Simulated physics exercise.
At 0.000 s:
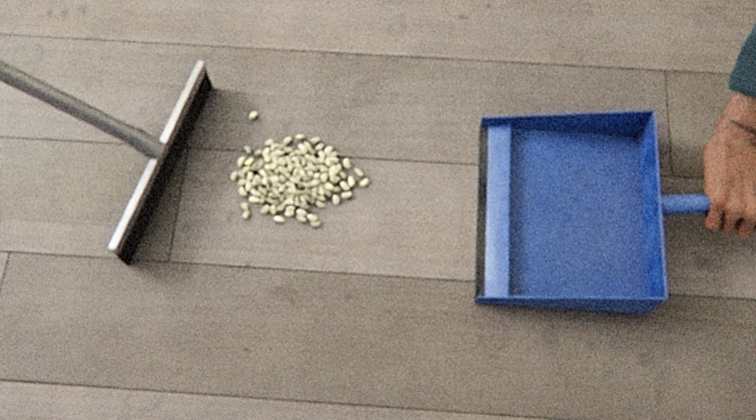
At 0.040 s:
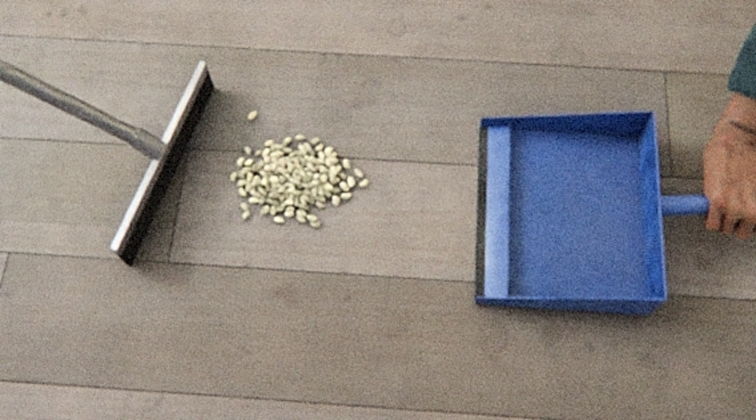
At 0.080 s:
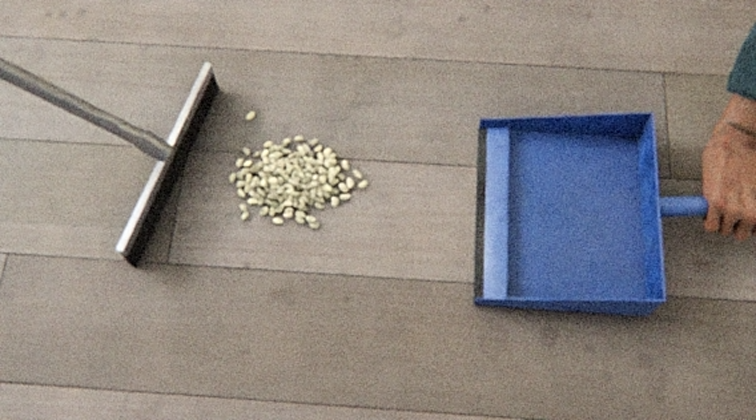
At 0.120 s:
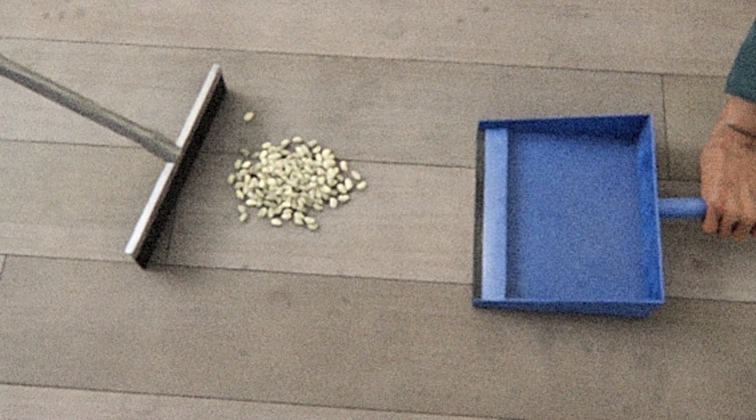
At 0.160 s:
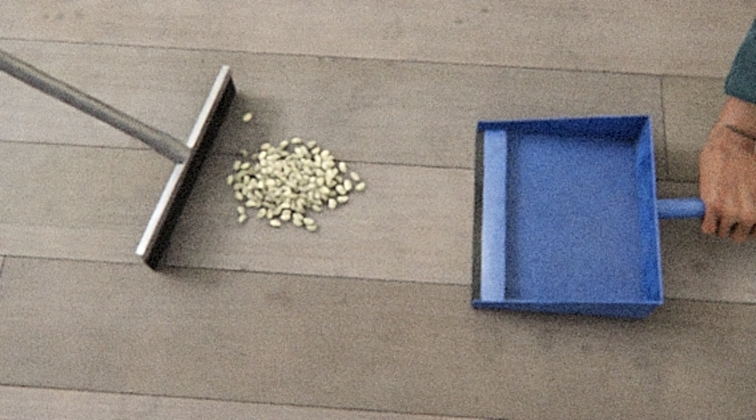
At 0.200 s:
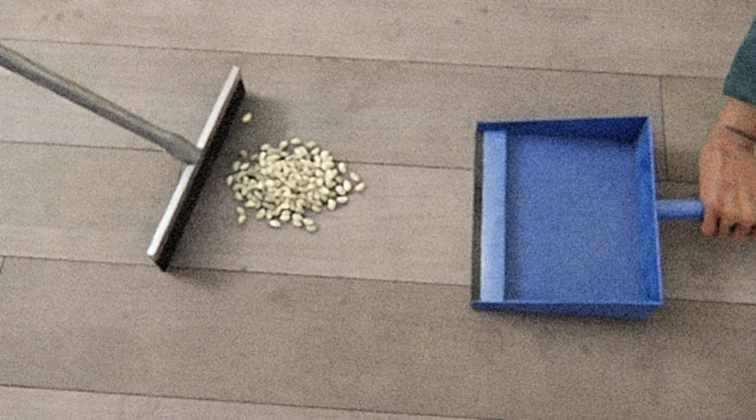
On a wooden floor, a broom moves right toward white beans while a hand holds a blue dustpan.
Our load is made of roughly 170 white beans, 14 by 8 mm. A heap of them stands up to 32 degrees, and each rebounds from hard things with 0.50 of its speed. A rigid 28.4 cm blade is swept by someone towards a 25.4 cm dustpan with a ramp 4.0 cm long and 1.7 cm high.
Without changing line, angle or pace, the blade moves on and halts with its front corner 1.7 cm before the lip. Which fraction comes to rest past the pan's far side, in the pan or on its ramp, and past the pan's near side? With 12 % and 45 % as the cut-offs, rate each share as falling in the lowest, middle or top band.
Bands: Past the pan's far side in the lowest band; in the pan or on its ramp in the lowest band; past the pan's near side in the lowest band.
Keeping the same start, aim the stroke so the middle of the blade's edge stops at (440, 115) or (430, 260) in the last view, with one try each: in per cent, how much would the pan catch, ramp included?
I'd expect around 0 percent, then around 20 percent.
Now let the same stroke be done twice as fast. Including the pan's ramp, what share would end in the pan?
Some 20 %.
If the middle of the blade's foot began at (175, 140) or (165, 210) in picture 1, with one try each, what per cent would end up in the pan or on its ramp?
Close to 0 in a hundred, then close to 20 in a hundred.
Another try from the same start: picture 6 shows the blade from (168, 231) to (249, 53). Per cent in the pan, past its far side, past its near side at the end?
Pan: 0, far side: 15, near side: 0.
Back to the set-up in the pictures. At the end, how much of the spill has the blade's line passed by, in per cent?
Some 5 percent, give or take.
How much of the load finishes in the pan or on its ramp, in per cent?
About 5 per cent.
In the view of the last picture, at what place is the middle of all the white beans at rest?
Centre at rest: Approx. (456, 201) px.
After 0.62 s, middle of the blade 22 cm from the lip; 0 % over the lip, far side 0 %, near side 0 %.
Then, at 0.89 s, middle of the blade 12 cm from the lip; 0 % over the lip, far side 5 %, near side 0 %.
After 1.27 s, middle of the blade 5 cm from the lip; 5 % over the lip, far side 5 %, near side 0 %.
In the end, at 2.4 s, far side 5 %, pan 5 %, near side 5 %, in front of the lip or behind the blade 90 %.
